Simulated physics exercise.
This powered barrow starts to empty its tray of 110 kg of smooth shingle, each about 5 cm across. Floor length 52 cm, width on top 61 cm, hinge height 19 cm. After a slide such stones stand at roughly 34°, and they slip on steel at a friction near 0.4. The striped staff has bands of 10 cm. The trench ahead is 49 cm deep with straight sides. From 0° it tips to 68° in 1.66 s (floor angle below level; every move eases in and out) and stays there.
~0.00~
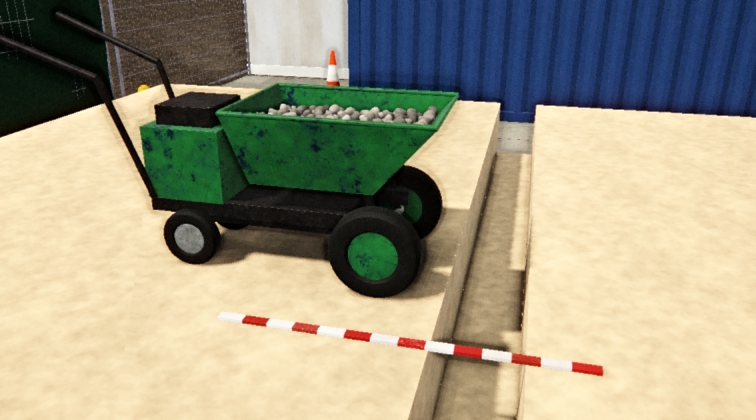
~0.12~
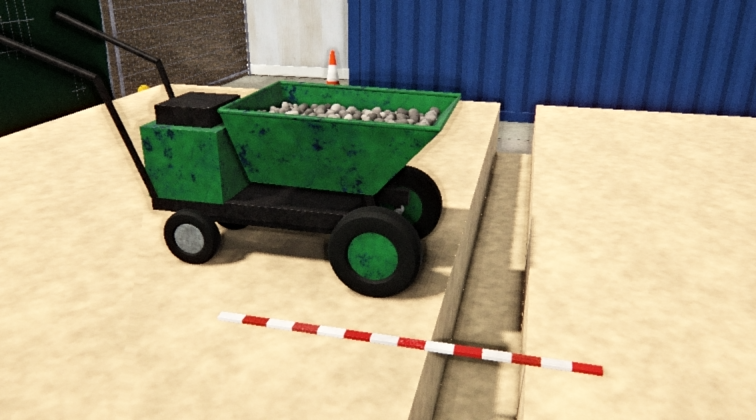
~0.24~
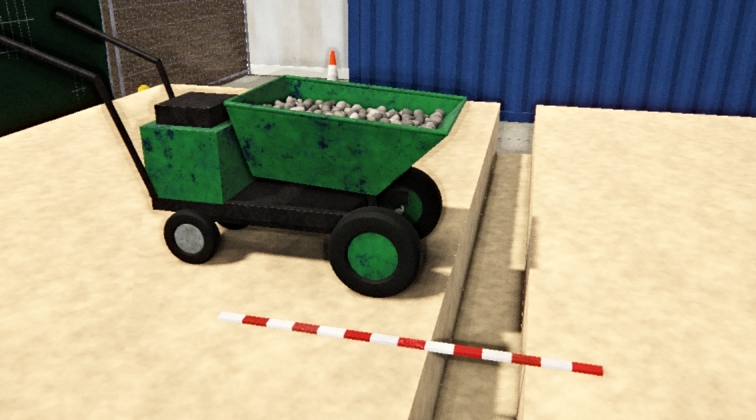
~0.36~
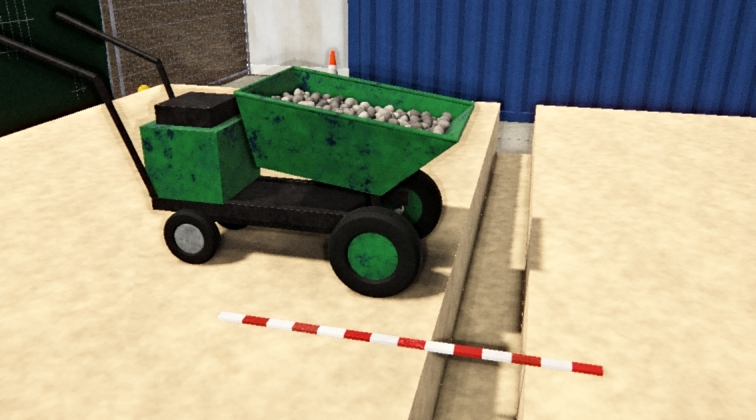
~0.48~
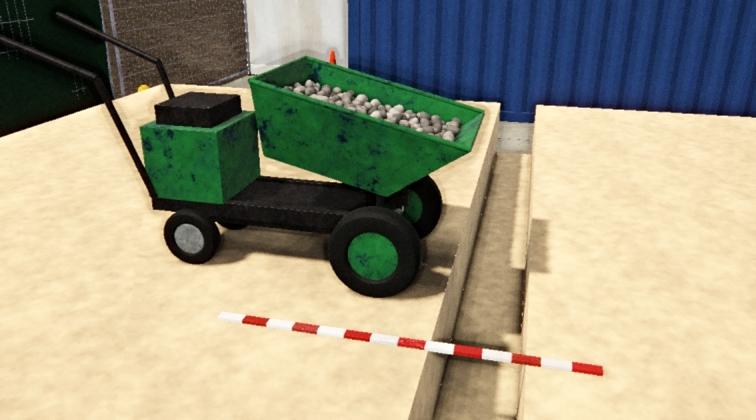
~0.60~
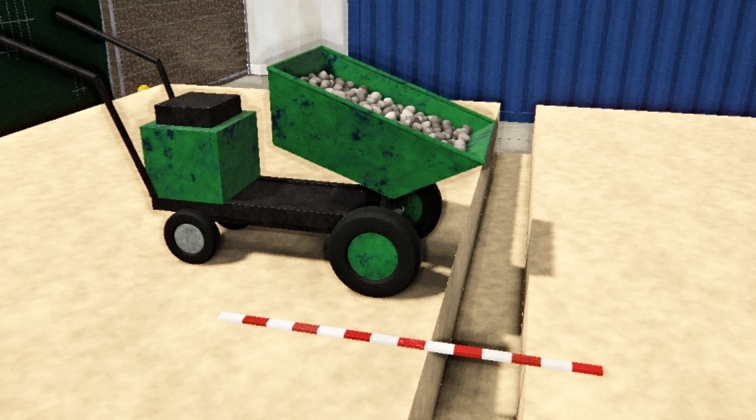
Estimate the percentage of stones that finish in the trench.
About 22 per cent.
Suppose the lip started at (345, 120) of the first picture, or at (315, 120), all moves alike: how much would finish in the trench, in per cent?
Near 100 per cent from the first place, 90 from the second.
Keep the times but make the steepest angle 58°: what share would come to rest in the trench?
Then about 25 per cent.
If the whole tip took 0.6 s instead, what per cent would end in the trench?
In that case some 10 per cent.
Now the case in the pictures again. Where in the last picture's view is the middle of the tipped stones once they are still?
Around (583, 284).
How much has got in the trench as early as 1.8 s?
About 0 per cent by then.
After 1.2 s the floor is at 57°; 100 % in the tray; the foremost stones are at (532, 225).
After 1.8 s the floor is at 68°; 46 % in the tray, 1 % in the trench, 53 % past the trench; the foremost stones are at (680, 306).
After 2.1 s the floor is at 68°; 16 % in the tray, 4 % in the trench, 79 % past the trench; the foremost stones are past the picture's edge.
After 4.1 s the floor is at 68°; 0 % in the tray, 22 % in the trench, 78 % past the trench; the foremost stones are past the picture's edge.
